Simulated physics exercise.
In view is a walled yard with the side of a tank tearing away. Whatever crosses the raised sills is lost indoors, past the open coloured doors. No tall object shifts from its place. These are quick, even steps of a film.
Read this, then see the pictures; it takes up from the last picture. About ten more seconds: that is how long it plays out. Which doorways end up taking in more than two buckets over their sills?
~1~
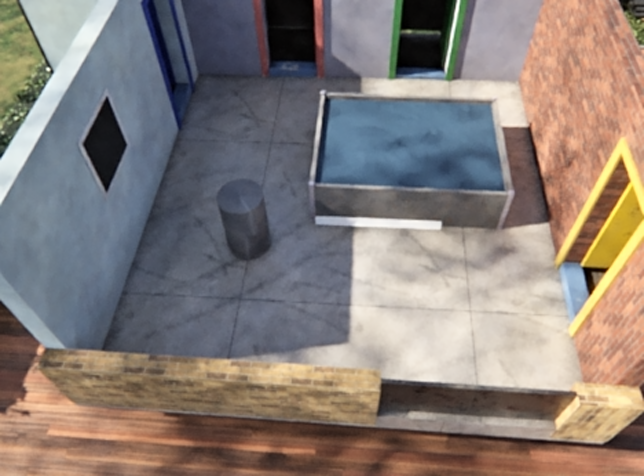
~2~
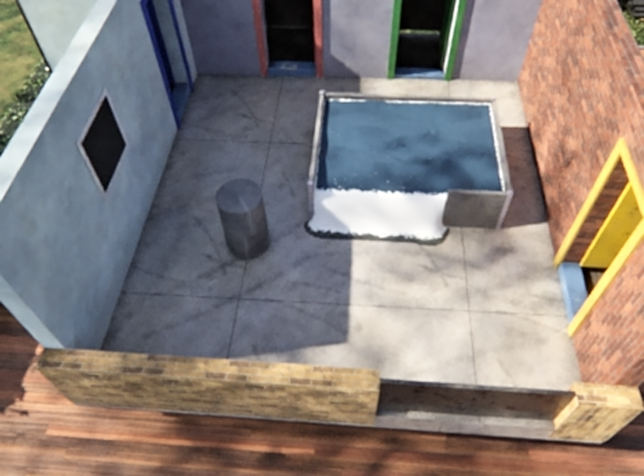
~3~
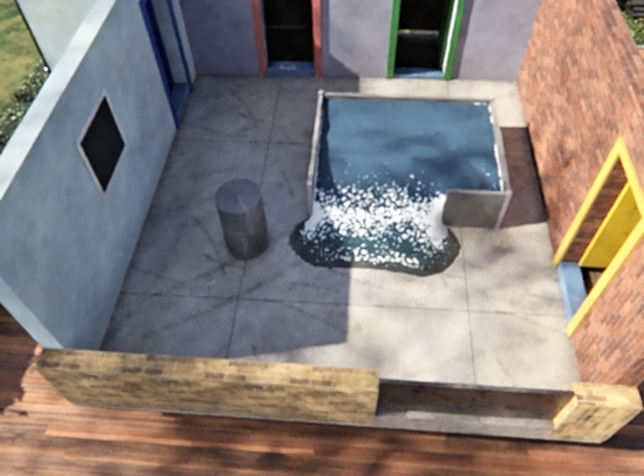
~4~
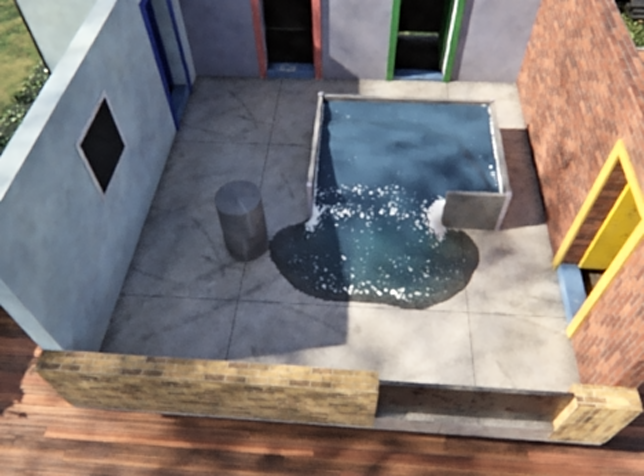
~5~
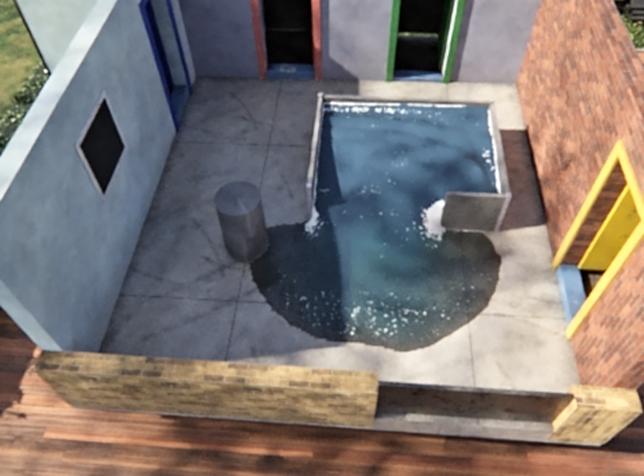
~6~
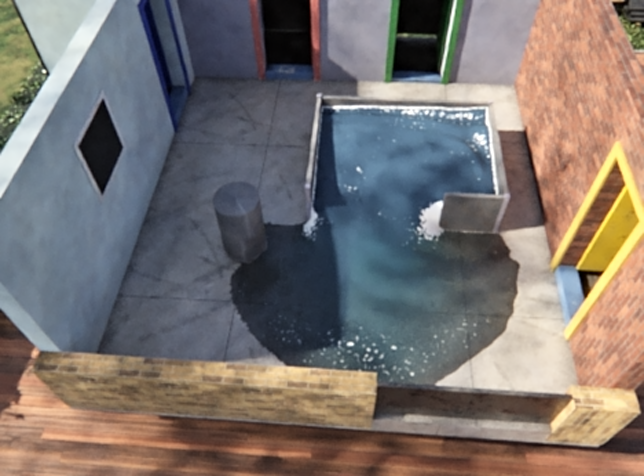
The blue door will most likely keep inside the limit; the red door will most likely keep inside the limit; the yellow door will most likely keep inside the limit; the green door will most likely go past the limit.
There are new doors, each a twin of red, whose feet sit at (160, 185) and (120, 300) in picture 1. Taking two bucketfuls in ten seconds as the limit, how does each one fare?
Result, in order - first ends up lower; second ends up higher.
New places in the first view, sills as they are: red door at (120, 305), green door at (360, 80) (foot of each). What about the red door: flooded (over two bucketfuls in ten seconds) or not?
Result - red door exceeds the limit.
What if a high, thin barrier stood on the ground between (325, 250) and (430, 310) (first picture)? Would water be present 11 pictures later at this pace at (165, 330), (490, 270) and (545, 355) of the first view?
Results in sequence: Swamped / swamped / swamped.
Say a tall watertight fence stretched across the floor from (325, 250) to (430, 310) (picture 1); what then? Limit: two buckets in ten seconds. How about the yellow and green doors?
Yellow exceeds the limit; green falls short.
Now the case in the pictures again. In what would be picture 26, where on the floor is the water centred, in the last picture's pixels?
(342, 267).
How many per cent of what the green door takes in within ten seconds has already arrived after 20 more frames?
0 %.
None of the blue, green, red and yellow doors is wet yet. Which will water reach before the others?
The yellow one.
A moment on, water covers 35 % of the floor; the blue door not reached, the red door not reached, the yellow door wet at the sill, nothing in, the green door not reached.
Next, water covers 35 % of the floor; the blue door not reached, the red door not reached, the yellow door wet at the sill, nothing in, the green door not reached.
Then, water covers 60 % of the floor; the blue door not reached, the red door not reached, the yellow door wet at the sill, nothing in, the green door not reached.
Later, water covers 95 % of the floor; the blue door wet at the sill, nothing in, the red door wet at the sill, nothing in, the yellow door under two buckets in, the green door wet at the sill, nothing in.
In the end, water covers 100 % of the floor; the blue door wet at the sill, nothing in, the red door wet at the sill, nothing in, the yellow door under two buckets in, the green door over two buckets in.
